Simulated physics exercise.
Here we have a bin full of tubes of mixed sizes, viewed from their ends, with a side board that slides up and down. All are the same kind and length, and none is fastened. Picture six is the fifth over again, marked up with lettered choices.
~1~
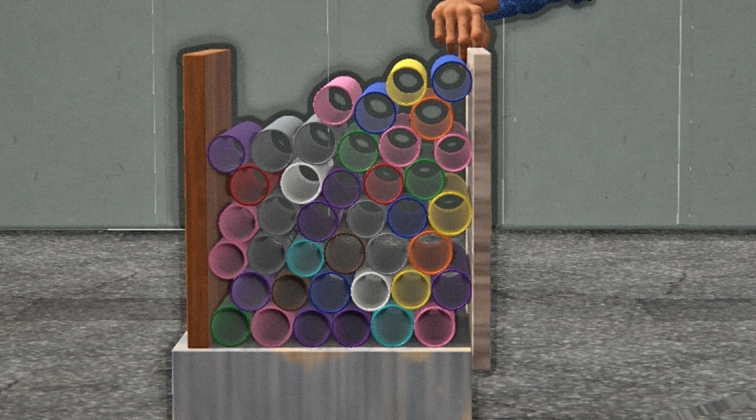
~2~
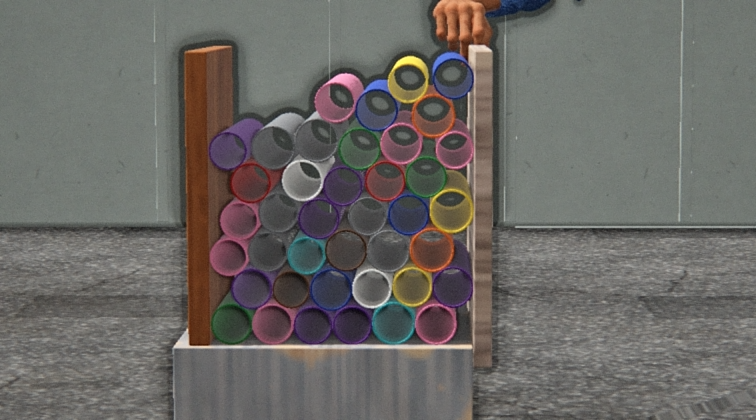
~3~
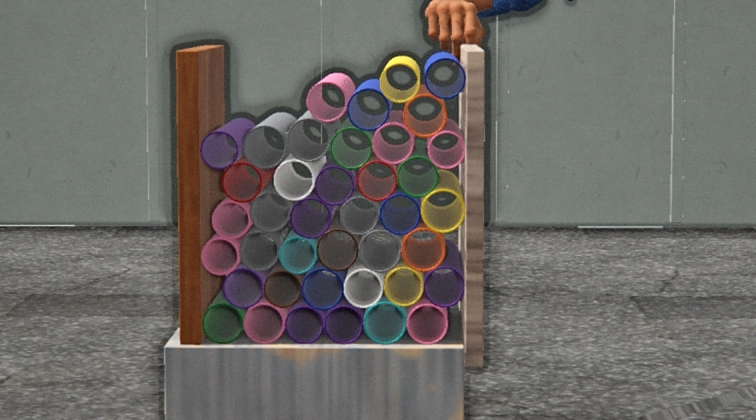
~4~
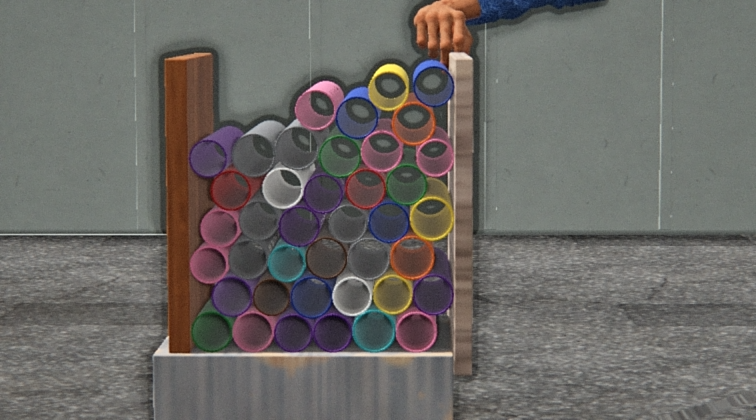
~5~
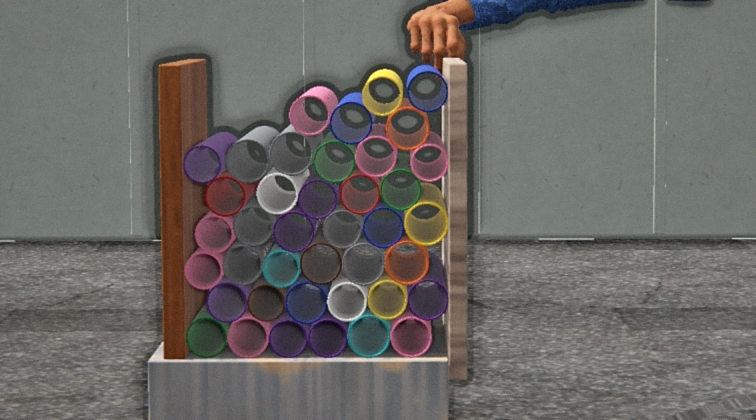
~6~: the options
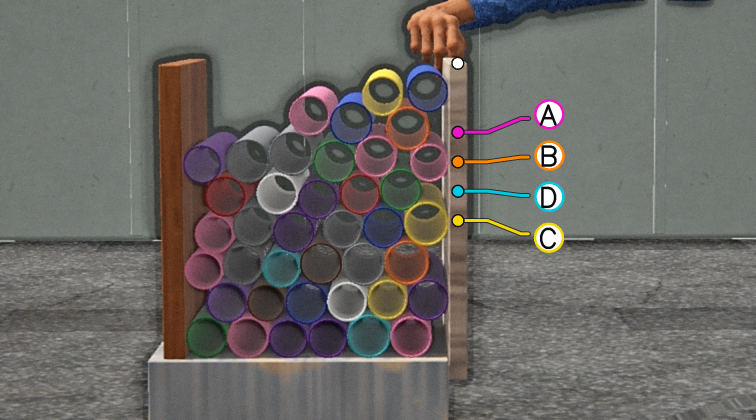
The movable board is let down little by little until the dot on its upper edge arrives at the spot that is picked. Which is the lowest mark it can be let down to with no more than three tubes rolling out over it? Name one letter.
Mark D is as low as it can go.
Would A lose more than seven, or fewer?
Fewer than seven.
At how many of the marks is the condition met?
Three of them.
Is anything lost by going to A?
At A: No.
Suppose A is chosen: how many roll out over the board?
The count is none.
On the marked copy, A at (458, 132); B at (458, 162); C at (458, 220); D at (458, 192); the white dot at (458, 63).
Taking D. A third of the way, top of the board (449, 124).
Two thirds of the way, top of the board (449, 190).
When it is over, top of the board (449, 191), one out over the board.
As for the rest, A none out over the board; B one out over the board; C four out over the board.
